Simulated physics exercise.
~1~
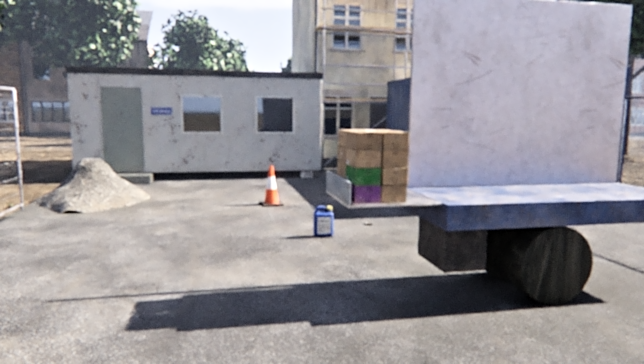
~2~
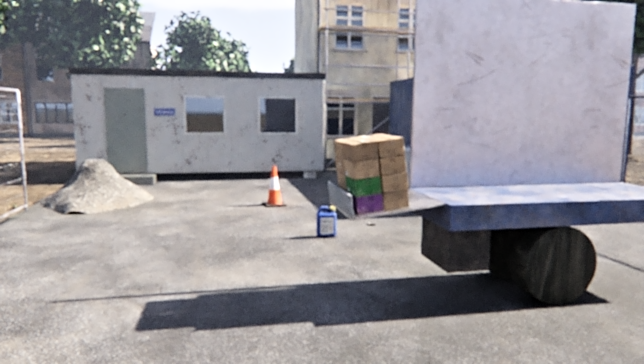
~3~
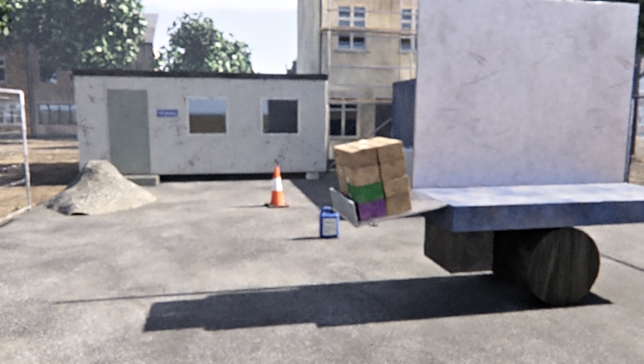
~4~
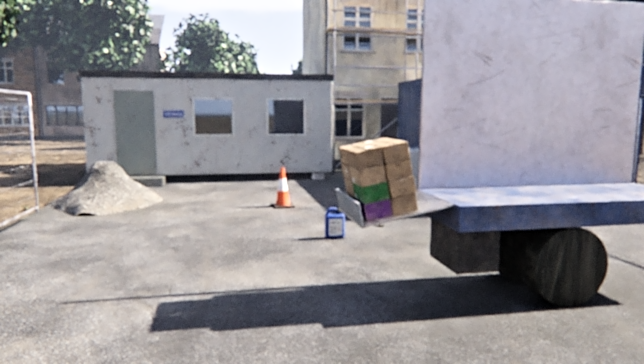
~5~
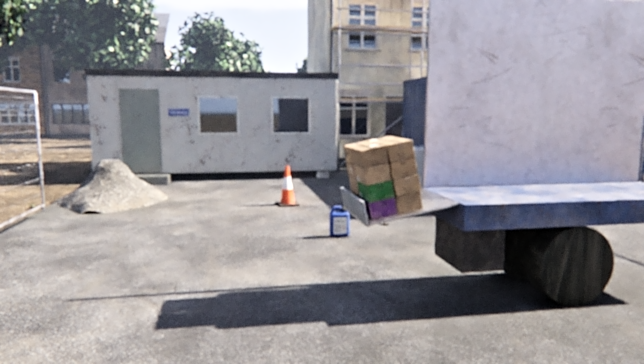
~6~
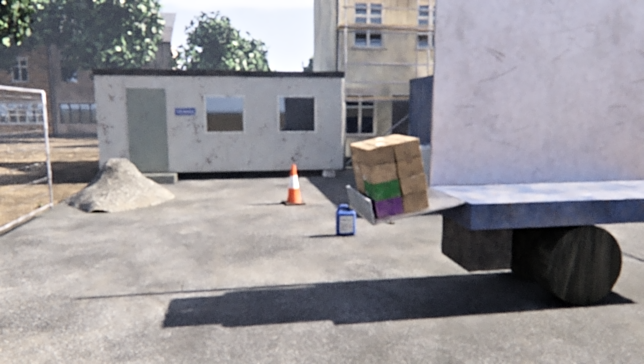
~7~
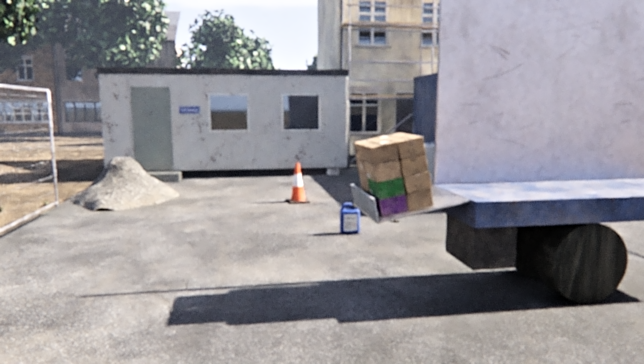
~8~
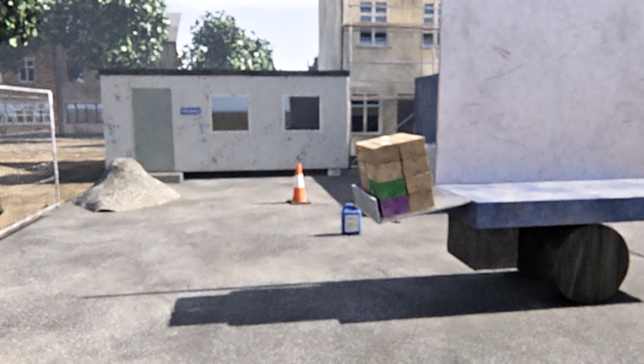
In a paved yard, a lorry's tail lift droops outward, yet its stacked parcels stay aboard.
